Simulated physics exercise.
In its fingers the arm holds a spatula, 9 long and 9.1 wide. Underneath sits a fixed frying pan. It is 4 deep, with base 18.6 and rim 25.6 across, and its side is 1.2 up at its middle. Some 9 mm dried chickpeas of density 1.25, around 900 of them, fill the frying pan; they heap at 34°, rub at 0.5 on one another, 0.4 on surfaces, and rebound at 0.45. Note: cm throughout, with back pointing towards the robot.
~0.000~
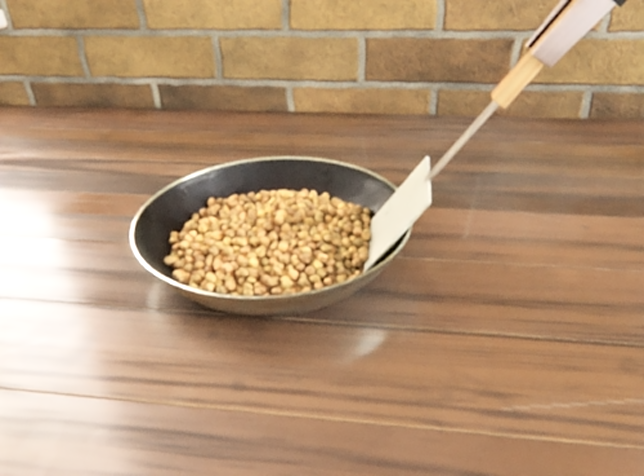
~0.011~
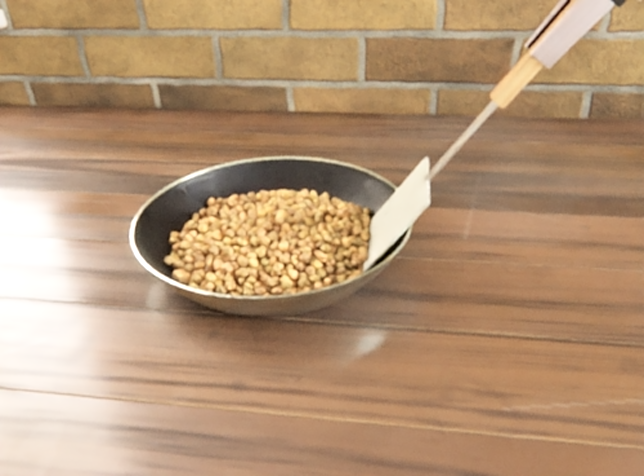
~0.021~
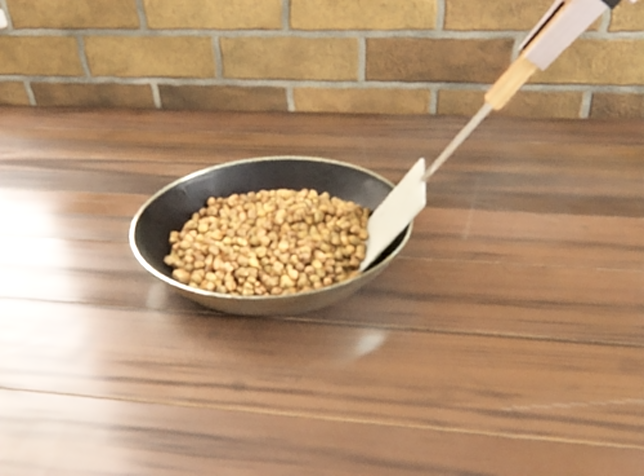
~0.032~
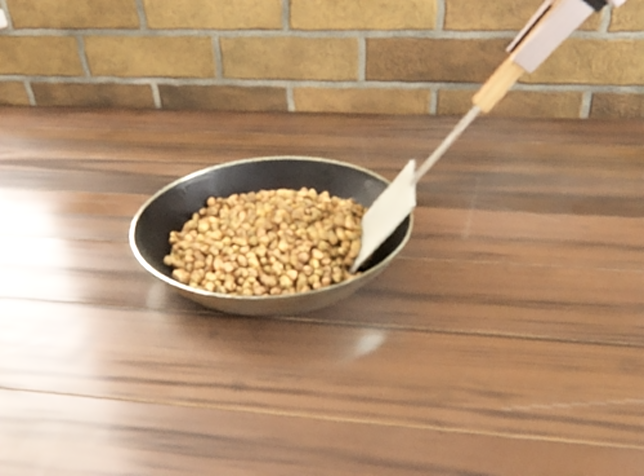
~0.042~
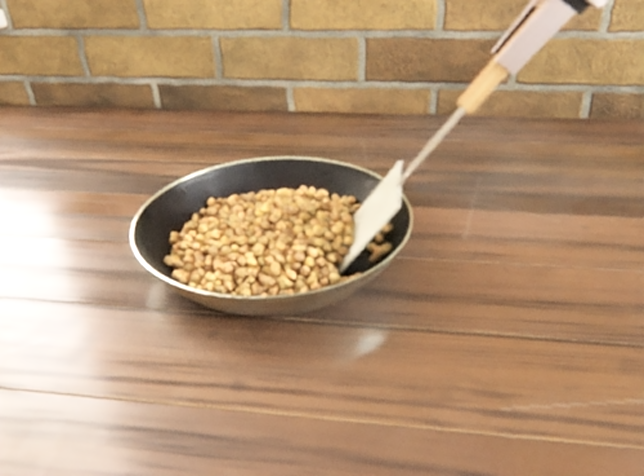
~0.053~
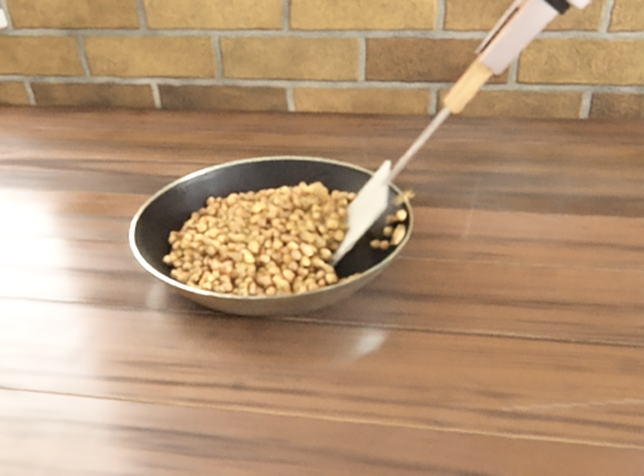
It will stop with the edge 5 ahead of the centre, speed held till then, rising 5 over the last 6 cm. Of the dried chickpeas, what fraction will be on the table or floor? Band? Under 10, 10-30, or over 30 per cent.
10-30 per cent.
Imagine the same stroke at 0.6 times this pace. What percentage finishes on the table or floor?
Roughly 5 percent ends on the table or floor.
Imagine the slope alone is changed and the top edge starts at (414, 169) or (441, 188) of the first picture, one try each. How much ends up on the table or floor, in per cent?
Around 15 per cent, then around 15 per cent.
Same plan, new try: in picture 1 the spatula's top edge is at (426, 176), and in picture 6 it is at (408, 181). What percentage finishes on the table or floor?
Around 0 per cent finishes there.
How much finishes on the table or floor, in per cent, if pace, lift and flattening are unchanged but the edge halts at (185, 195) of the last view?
The share ending on the table or floor is about 20 per cent.
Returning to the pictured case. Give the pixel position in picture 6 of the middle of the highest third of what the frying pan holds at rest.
Centre: Roughly (202, 222).
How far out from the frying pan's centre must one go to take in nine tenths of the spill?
75 cm.
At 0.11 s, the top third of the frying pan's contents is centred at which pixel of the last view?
The middle sits at approx. (254, 218).
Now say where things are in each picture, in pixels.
Spatula top edge at (429, 178), sloping 55°; upper third of the load around (276, 232), from x 170 to 370, top at y 195; 900 in the frying pan, in the first picture.
Spatula top edge at (428, 178), sloping 55°; upper third of the load around (276, 232), from x 170 to 365, top at y 195, in the second picture.
Spatula top edge at (423, 180), sloping 55°; upper third of the load around (277, 232), from x 170 to 365, top at y 195, in the third picture.
Spatula top edge at (413, 181), sloping 55°; upper third of the load around (281, 232), from x 170 to 370, top at y 190, in the fourth picture.
Spatula top edge at (400, 182), sloping 55°; upper third of the load around (287, 229), from x 170 to 385, top at y 190, in the fifth picture.
Spatula top edge at (386, 182), sloping 55°; upper third of the load around (287, 226), from x 170 to 405, top at y 185; 900 in the frying pan, in the sixth picture.
After 0.08 s, sloping 55°, highest piece 13 above the table; 896 in the frying pan, 4 on the blade or in flight.
After 0.11 s, sloping 55°, highest piece 20 above the table; 895 in the frying pan, 5 on the blade or in flight.
After 0.32 s, sloping 55°, highest piece 46 above the table; 762 in the frying pan, 127 on the table or floor, 11 on the blade or in flight.
After 1.38 s, sloping 55°, highest piece 4 above the table; 762 in the frying pan, 138 on the table or floor.
At rest, 762 in the frying pan, 138 on the table or floor. That is 15 % on the table or floor.
